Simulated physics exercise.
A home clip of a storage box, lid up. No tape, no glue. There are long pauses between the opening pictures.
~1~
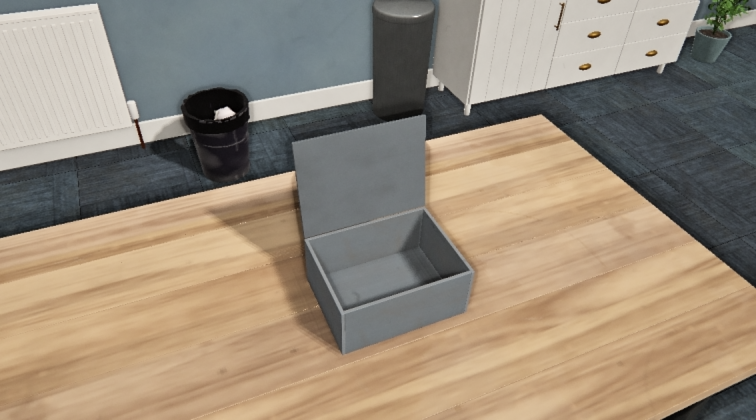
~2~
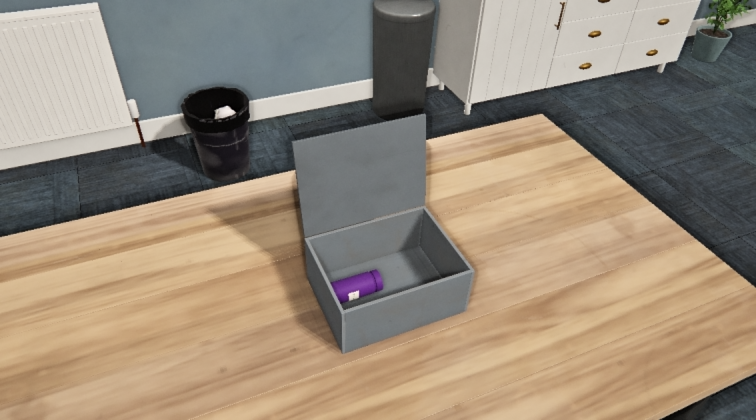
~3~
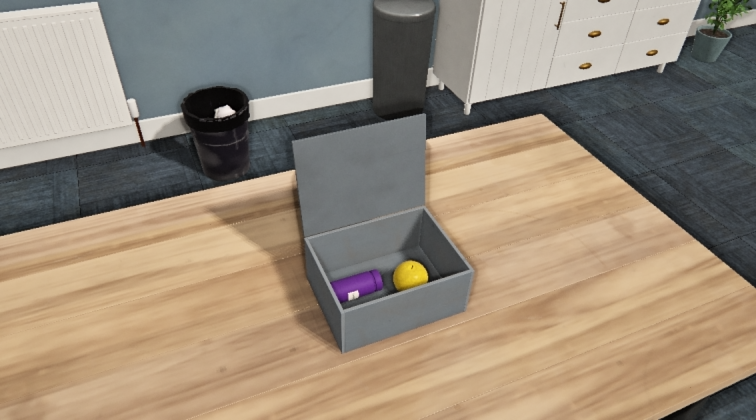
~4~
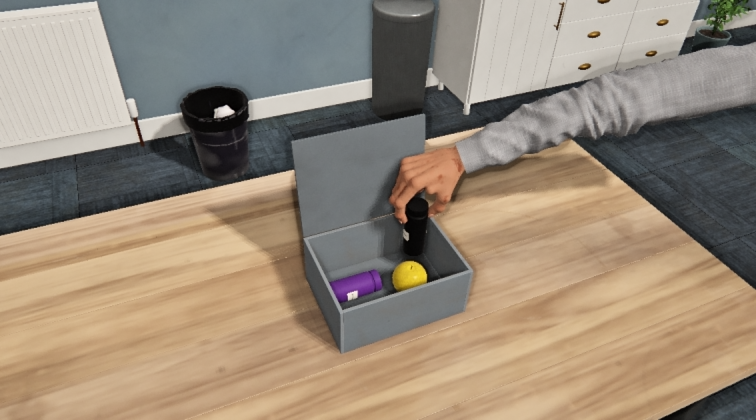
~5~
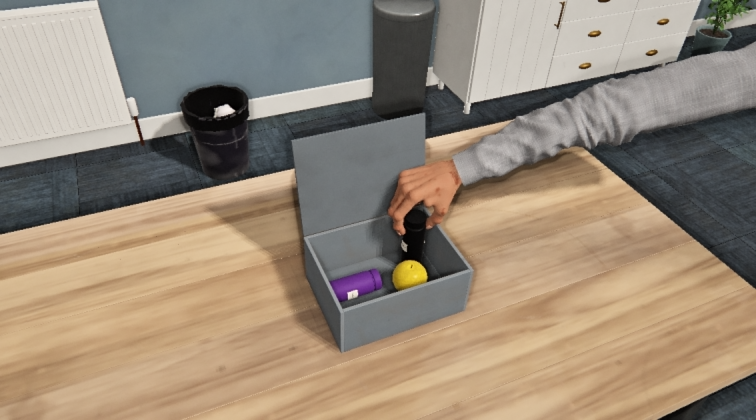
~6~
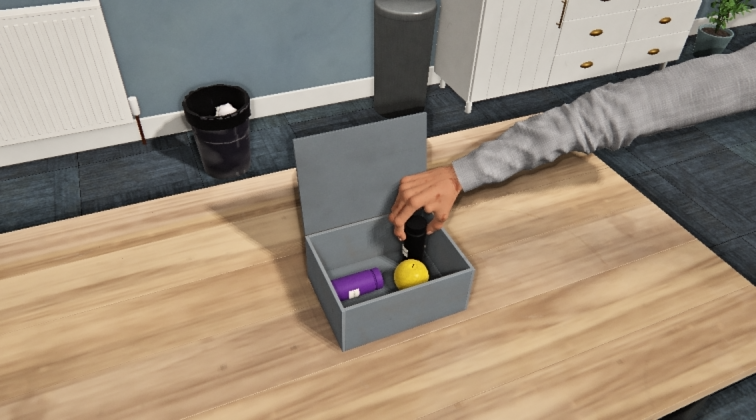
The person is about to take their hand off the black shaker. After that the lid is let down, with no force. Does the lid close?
It will not close.
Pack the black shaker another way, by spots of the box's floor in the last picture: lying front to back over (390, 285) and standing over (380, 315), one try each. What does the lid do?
First, it shuts flat; second, it is held up.
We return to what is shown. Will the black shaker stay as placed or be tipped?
It stays as placed.
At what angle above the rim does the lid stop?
Some 20° above the rim.
Then, 1.10 s past the last view, lid starting down.
Then, 1.50 s past the last view, lid 68° above the rim.
Then, 1.70 s past the last view, lid 46° above the rim.
Then, 1.80 s past the last view, lid 31° above the rim.
Finally, lid 20° above the rim; all 3 still in place. Final places as the last picture's camera would see them, black shaker near (414, 244).
